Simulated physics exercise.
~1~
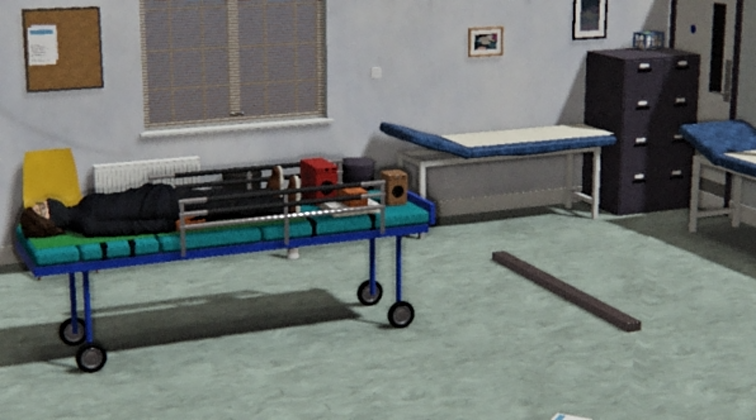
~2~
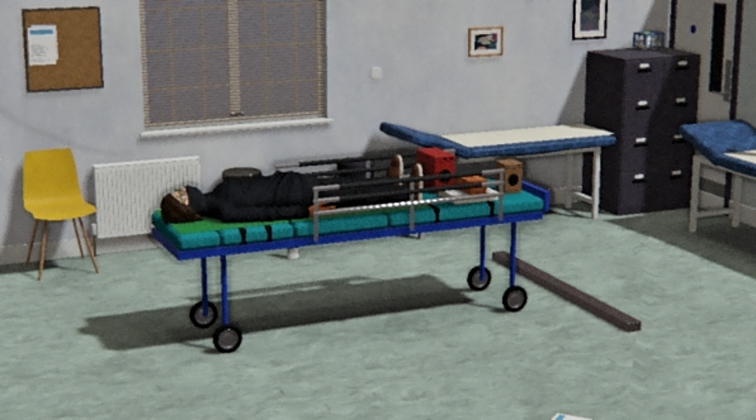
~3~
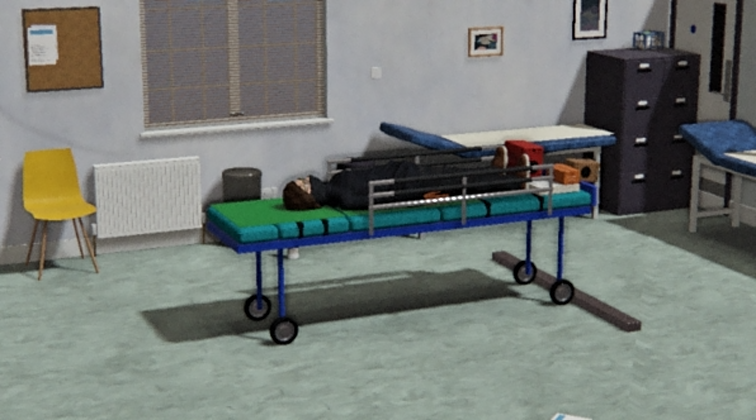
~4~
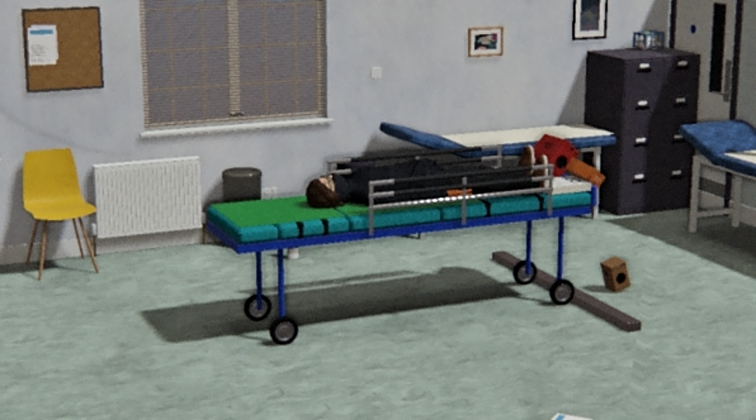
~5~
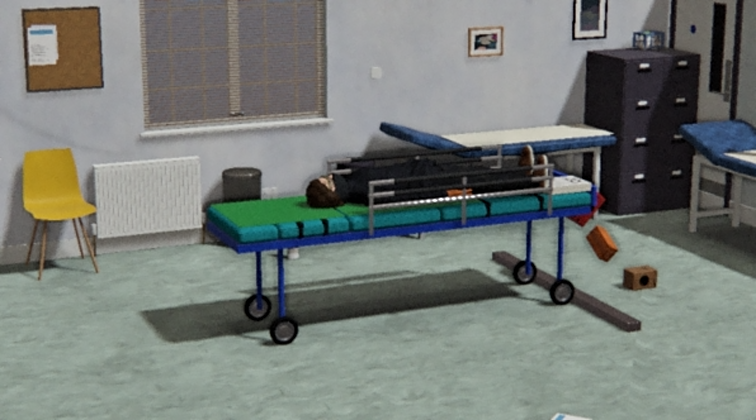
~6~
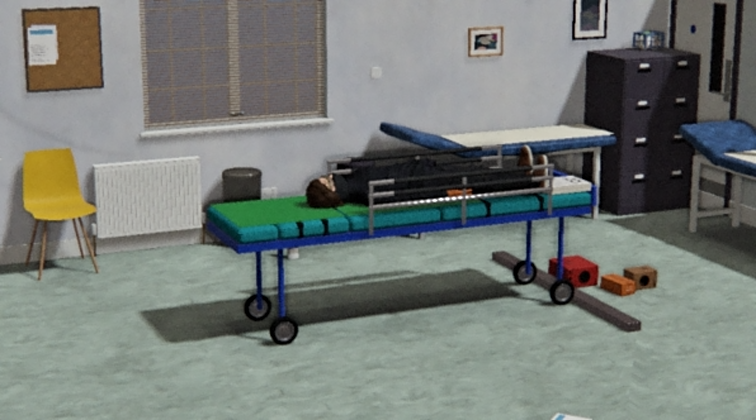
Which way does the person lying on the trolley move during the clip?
The person moves to the right, riding along with the trolley and then sliding a little further along it after it stops.
